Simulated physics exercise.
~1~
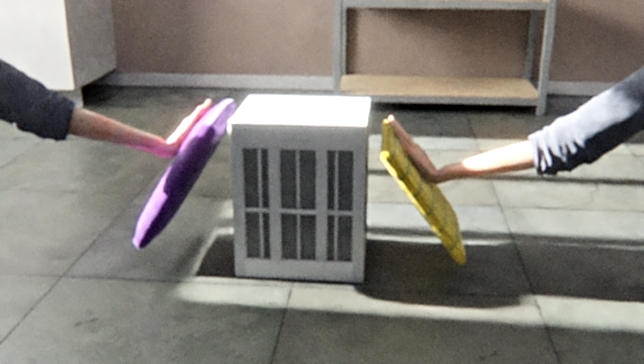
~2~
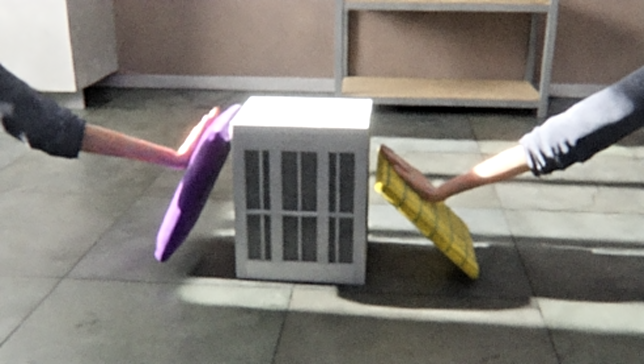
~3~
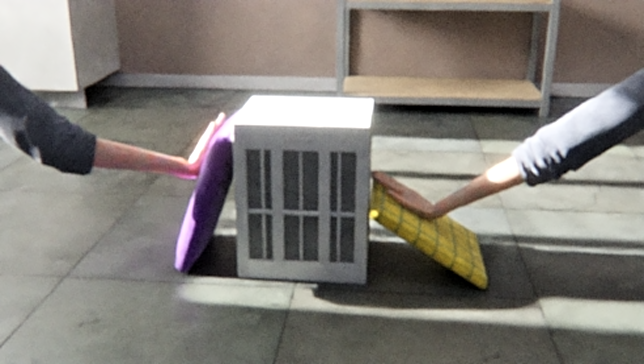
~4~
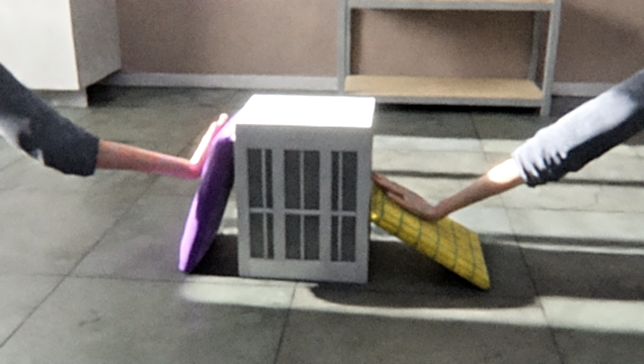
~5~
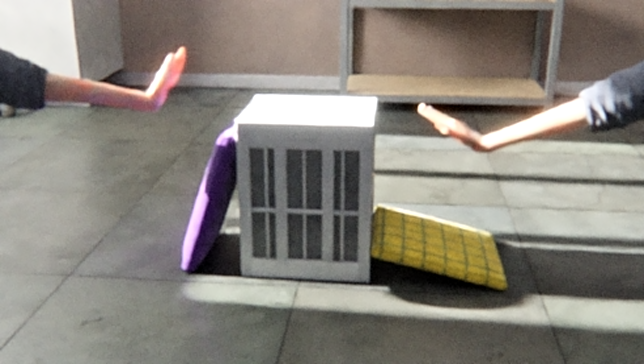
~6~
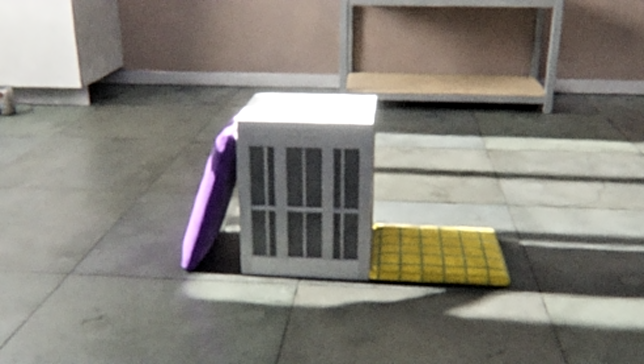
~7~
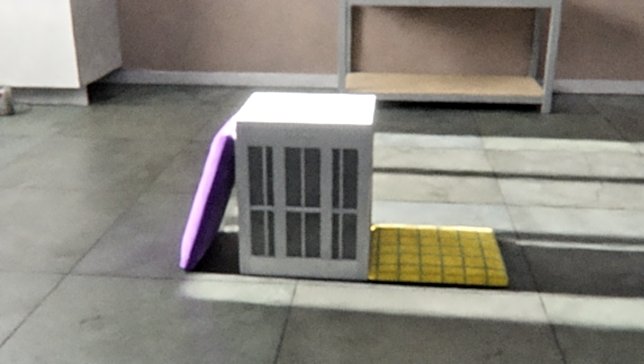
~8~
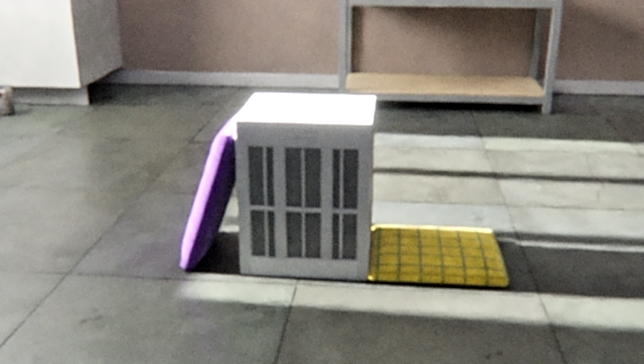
A white crate with dark slatted openings stands on a grey tiled floor in a sunlit room, seen from the front by a slightly swaying camera, with a shelf unit behind it. A hand from the left tilts a purple pillow against the crate's left side, while a hand from the right lowers a yellow grid-patterned seat pad against its right side. Both hands let go and draw back out of view. The seat pad slumps down and lies flat on the floor beside the crate, while the purple pillow stays leaning, and both remain still.
